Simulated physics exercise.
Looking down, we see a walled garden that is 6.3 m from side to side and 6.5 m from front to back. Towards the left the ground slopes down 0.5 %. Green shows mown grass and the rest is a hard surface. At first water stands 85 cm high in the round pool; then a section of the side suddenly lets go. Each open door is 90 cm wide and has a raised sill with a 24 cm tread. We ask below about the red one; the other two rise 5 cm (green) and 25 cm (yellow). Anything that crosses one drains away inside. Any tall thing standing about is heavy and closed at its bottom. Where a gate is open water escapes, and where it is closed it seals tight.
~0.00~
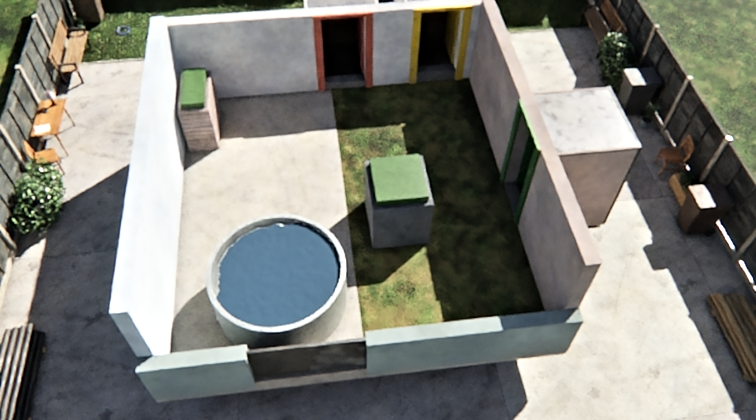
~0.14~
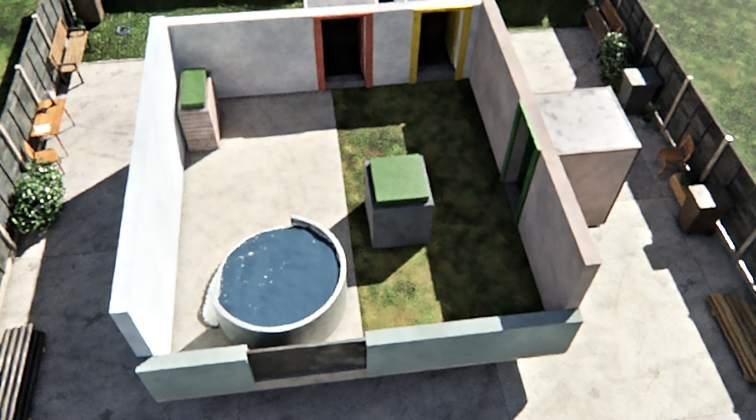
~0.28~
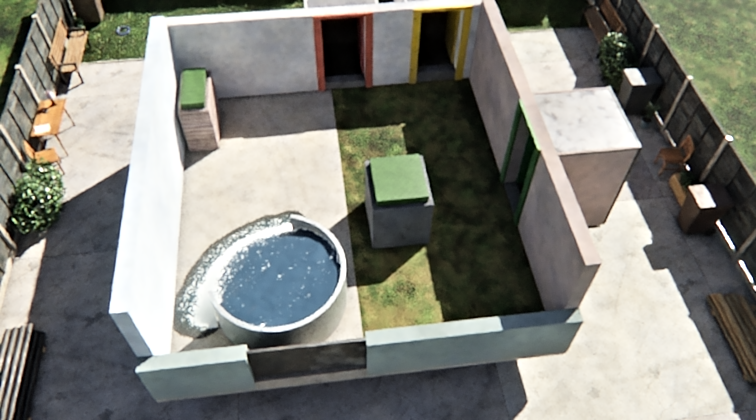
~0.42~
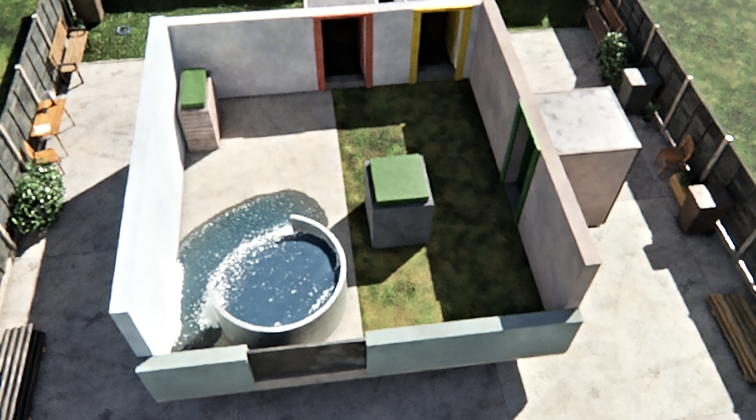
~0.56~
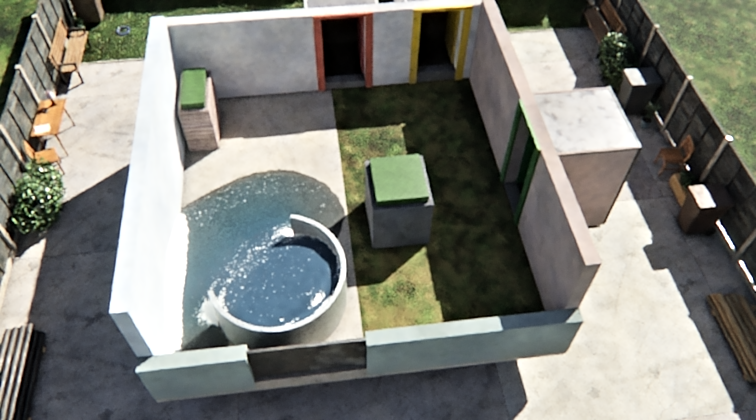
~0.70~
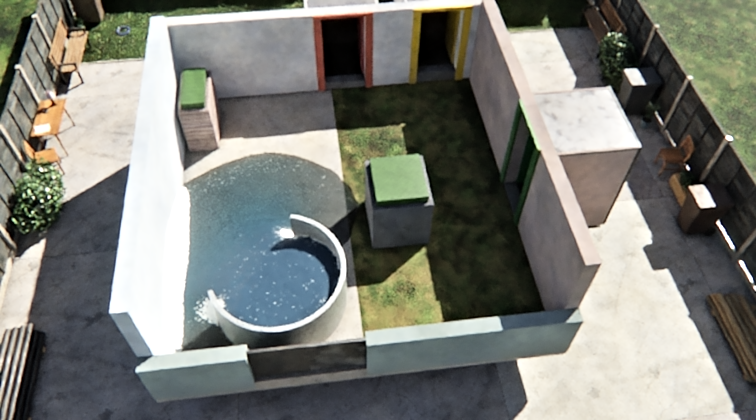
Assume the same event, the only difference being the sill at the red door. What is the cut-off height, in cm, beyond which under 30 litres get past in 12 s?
The cut-off lies near 13 cm.
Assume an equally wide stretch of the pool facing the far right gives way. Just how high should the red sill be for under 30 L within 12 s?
Required height: Approx. 19 cm.
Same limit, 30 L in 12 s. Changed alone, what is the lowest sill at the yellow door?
I'd raise yellow to close to 11.5 cm.
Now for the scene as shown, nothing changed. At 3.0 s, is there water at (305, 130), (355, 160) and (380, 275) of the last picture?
Soaked; soaked; untouched.
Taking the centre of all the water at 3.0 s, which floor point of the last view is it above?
Approximately (259, 197).
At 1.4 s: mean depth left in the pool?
Around 33 centimetres.
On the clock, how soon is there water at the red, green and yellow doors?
It reaches red at 2.2 s, green at 5.5 s, and yellow at 3.4 s.
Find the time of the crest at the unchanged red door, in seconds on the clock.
About 3.2 seconds.
After 1.4 s water covers 40 % of the floor, deepest (65 cm) near (194, 154); it has not reached the red door.
After 3.0 s water covers 50 % of the floor, deepest (34 cm) near (189, 101); 21 cm at the red door, 0 litres in over its 17 cm sill.
After 12.0 s water covers 100 % of the floor, deepest (14 cm) near (316, 350); 7 cm at the red door, 9 litres in over its 17 cm sill.
At the red door as built, the water arrived by 2.2 s and peaked near 21 cm at 3.2 s.
With a sill of 10.5 cm, 53 litres would have come in within the 12 s; with 14.5 cm, 21 litres. So under 30 litres takes about 13 cm.
